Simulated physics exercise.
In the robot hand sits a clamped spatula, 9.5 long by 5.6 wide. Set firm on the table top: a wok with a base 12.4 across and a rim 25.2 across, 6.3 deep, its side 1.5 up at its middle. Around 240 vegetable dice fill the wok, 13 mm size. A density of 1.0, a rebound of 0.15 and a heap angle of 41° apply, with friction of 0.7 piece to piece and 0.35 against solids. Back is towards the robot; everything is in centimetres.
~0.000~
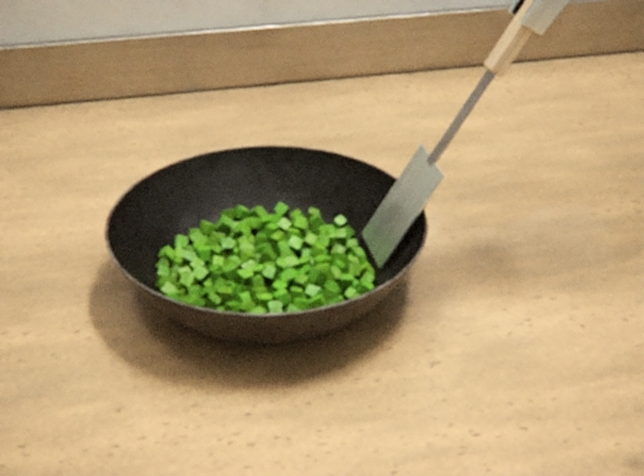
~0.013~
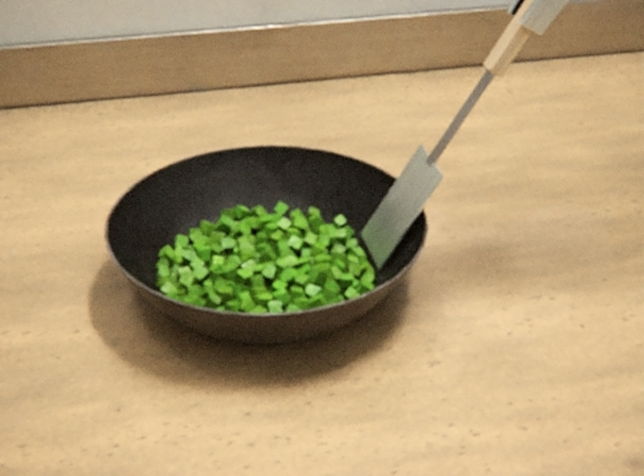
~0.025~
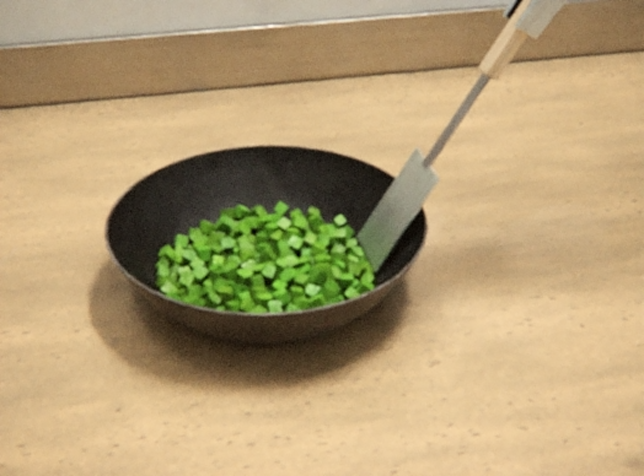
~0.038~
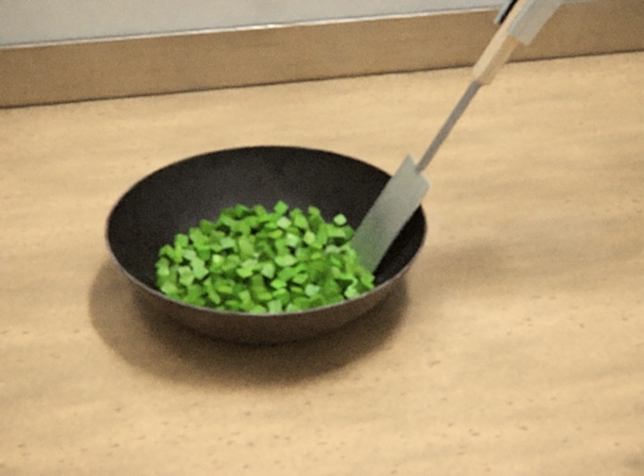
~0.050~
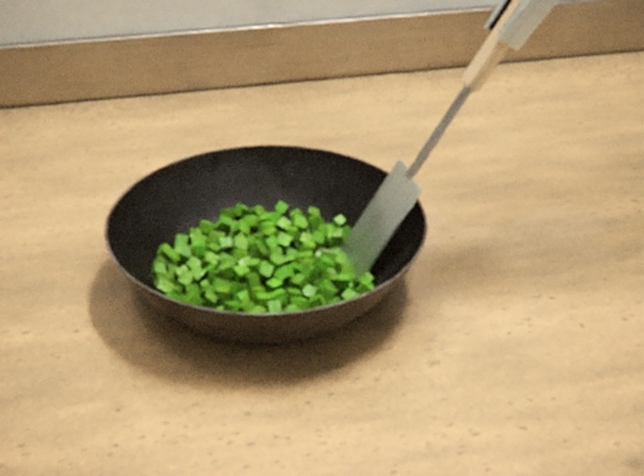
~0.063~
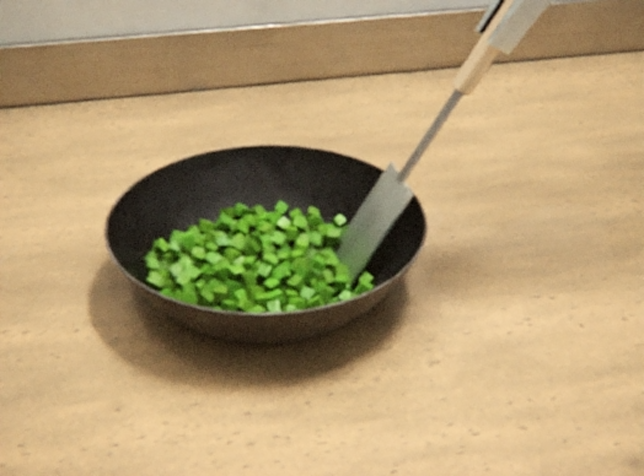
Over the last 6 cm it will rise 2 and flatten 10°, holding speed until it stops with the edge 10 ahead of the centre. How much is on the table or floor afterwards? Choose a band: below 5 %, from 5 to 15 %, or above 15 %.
That share falls above 15 %.
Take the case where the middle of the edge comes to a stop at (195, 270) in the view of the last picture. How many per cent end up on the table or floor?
About 0 per cent.
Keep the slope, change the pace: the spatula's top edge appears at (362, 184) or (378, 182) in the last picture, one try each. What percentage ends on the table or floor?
First try around 40 %, second try around 35 %.
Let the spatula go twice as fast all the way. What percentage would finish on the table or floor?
I'd reckon close to 35 per cent.
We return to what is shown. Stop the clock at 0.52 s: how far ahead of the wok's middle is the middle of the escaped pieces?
That distance is around 18 cm.
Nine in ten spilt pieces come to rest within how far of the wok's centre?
Seen from above, roughly 25 cm.
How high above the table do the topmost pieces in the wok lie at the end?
Some 5.0 cm.
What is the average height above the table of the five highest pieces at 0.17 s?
I'd put it close to 6 cm.
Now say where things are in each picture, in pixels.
The spatula top edge at (433, 159), sloping 59°; upper third of the load around (259, 273), from x 160 to 370, top at y 210; 237 in the wok, in the first frame.
The spatula top edge at (432, 160), sloping 59°; upper third of the load around (259, 273), from x 160 to 370, top at y 210, in the second frame.
The spatula top edge at (428, 163), sloping 59°; upper third of the load around (259, 273), from x 160 to 370, top at y 210, in the third frame.
The spatula top edge at (420, 168), sloping 59°; upper third of the load around (264, 272), from x 160 to 370, top at y 210, in the fourth frame.
The spatula top edge at (411, 174), sloping 59°; upper third of the load around (259, 267), from x 160 to 370, top at y 210, in the fifth frame.
The spatula top edge at (402, 177), sloping 59°; upper third of the load around (251, 265), from x 150 to 370, top at y 205; 237 in the wok, in the sixth frame.
After 0.17 s, sloping 59°, highest piece 7 above the table; 237 in the wok.
After 0.27 s, sloping 56°, highest piece 7 above the table; 233 in the wok, 4 on the blade or in flight.
After 0.52 s, sloping 49°, highest piece 6 above the table; 175 in the wok, 52 on the table or floor, 10 on the blade or in flight.
After 1.57 s, sloping 49°, highest piece 5 above the table; 175 in the wok, 62 on the table or floor.
In the end, 175 in the wok, 62 on the table or floor. That is 26 % on the table or floor.
